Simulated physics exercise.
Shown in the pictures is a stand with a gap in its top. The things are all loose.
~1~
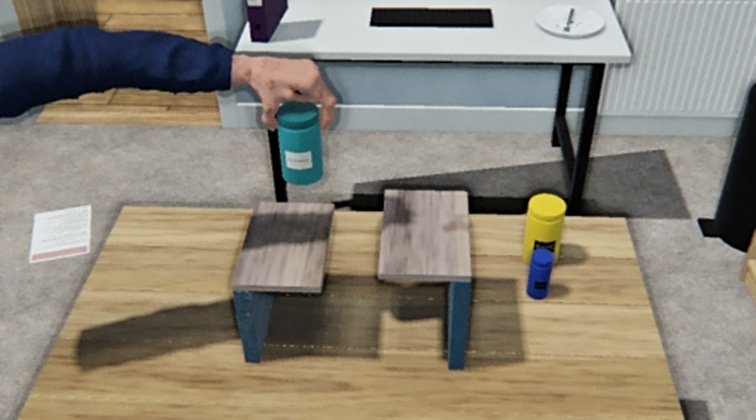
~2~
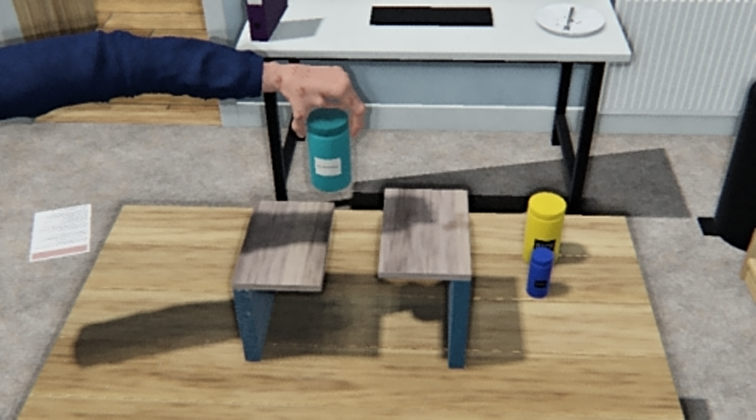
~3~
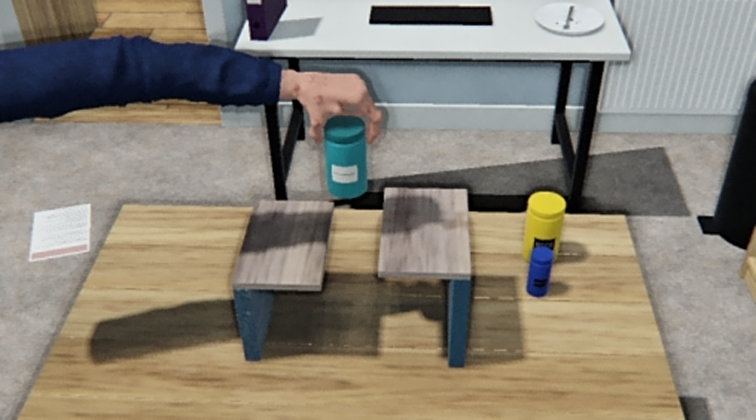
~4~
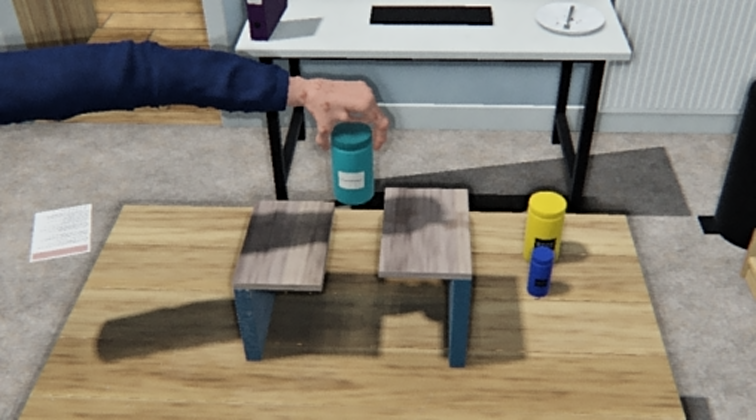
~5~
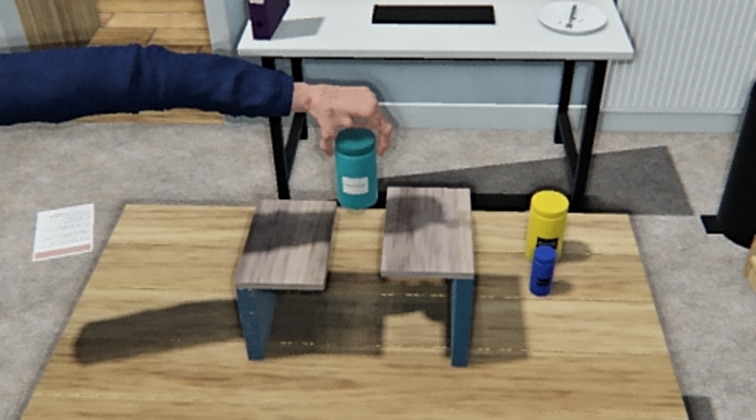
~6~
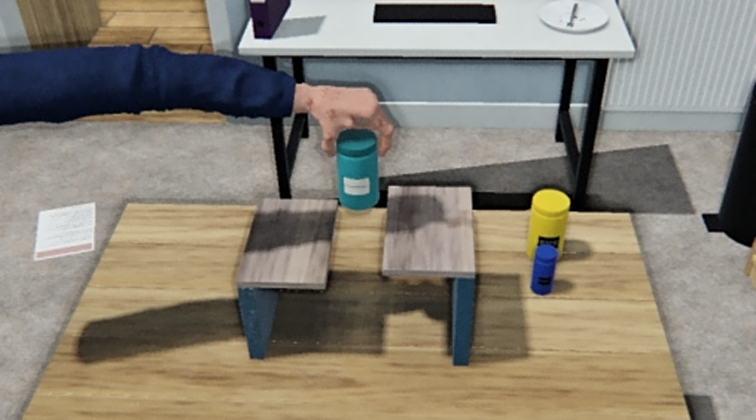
At the start, a hand holds a turquoise jar above the left part of a wooden stand with a gap in its top, near a yellow container and a blue shaker. The hand carries the jar a short way right and slightly down, then holds it nearly still over the gap.
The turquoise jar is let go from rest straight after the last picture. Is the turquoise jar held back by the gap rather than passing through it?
I expect it to pass right through.
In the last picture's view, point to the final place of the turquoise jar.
Pretty much around (364, 295), I'd say.
Then, 0.20 s later than the last frame, turquoise jar moved about its own width near (360, 212).
Then, 0.30 s later than the last frame, turquoise jar moved well along near (363, 287).
When it is over, moved from the start, turquoise jar; the other 2 as before. End places, in pixels of the last picture, turquoise jar near (364, 295). The jar reaches the table.
